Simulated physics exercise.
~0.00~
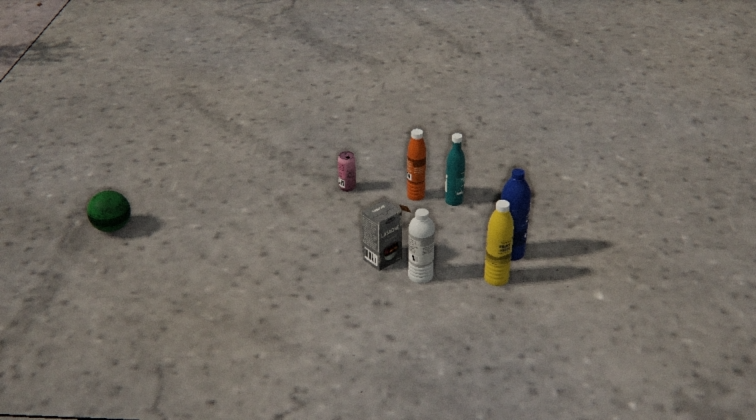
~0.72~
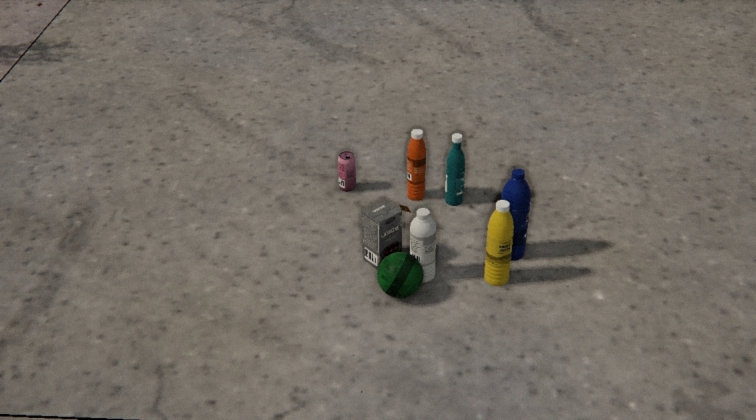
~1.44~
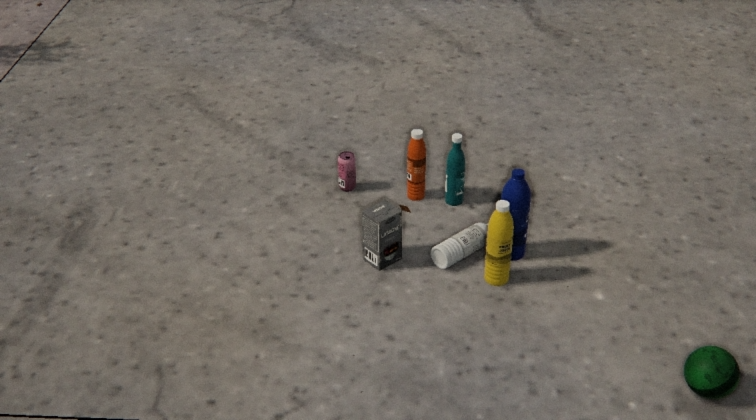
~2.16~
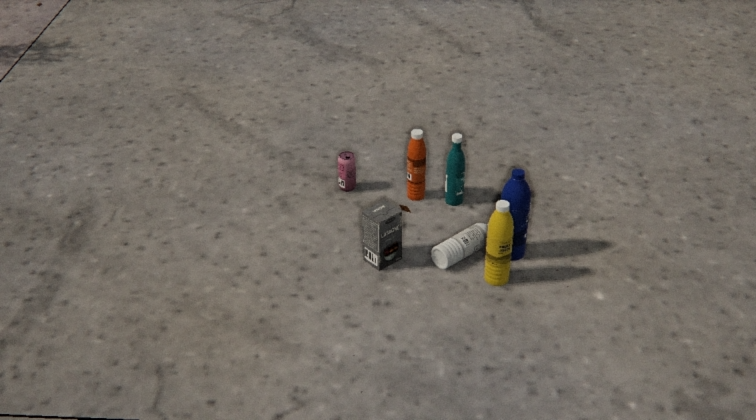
Green ball rolling right across a grey floor, knocking over the white bottle and leaving view while the other items stay standing.
